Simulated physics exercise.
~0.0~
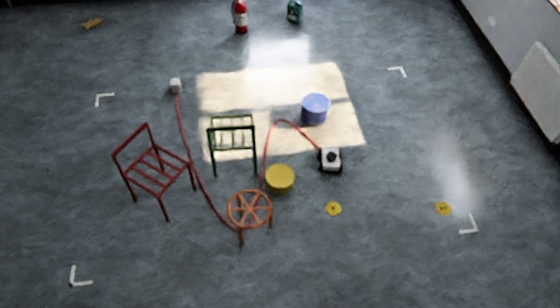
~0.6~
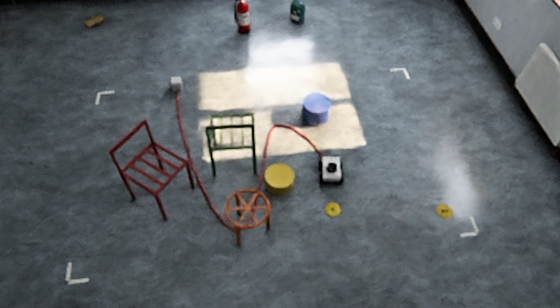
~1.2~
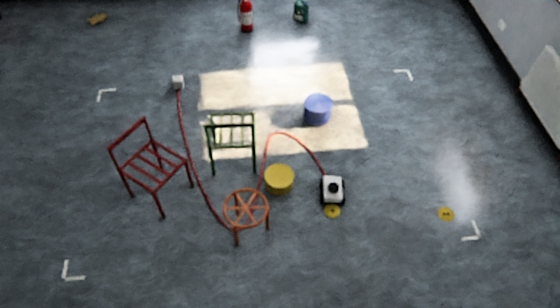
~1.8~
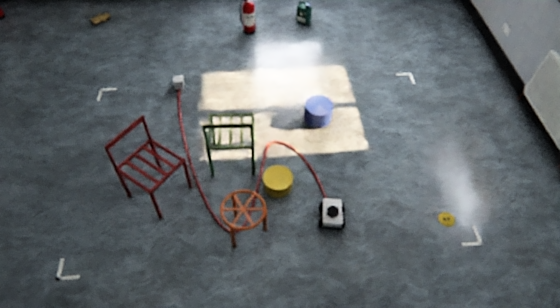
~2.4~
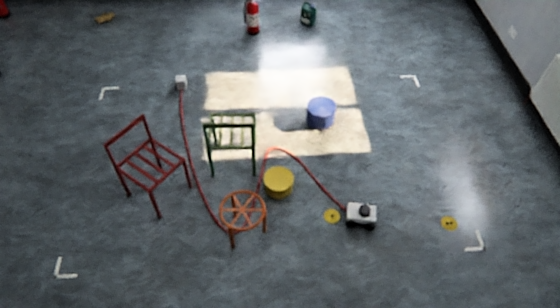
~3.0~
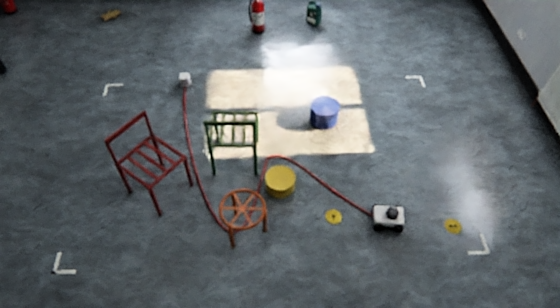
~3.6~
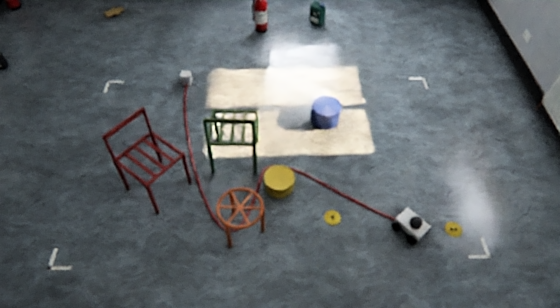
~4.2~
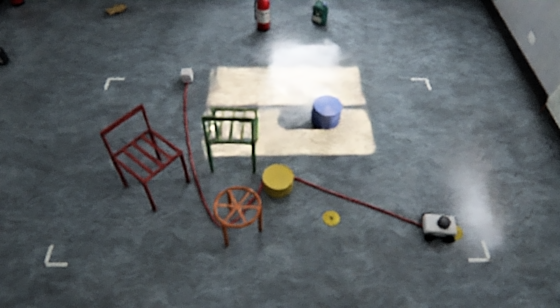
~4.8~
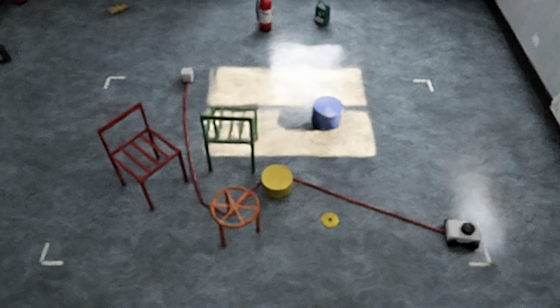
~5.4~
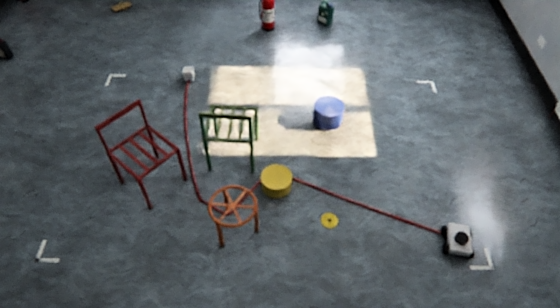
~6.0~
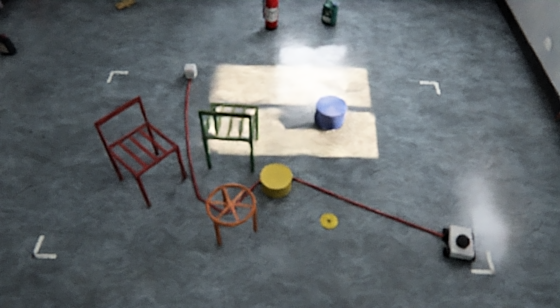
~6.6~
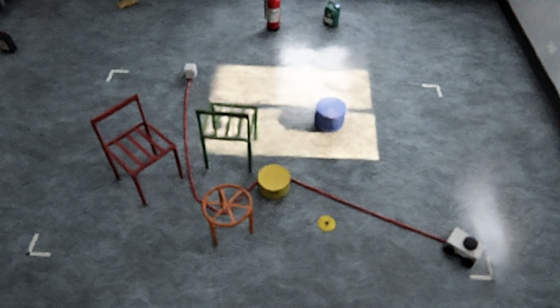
Grey ward floor with a small white cart trailing a red lead past chairs and buckets, then stopping by the right tape corner.
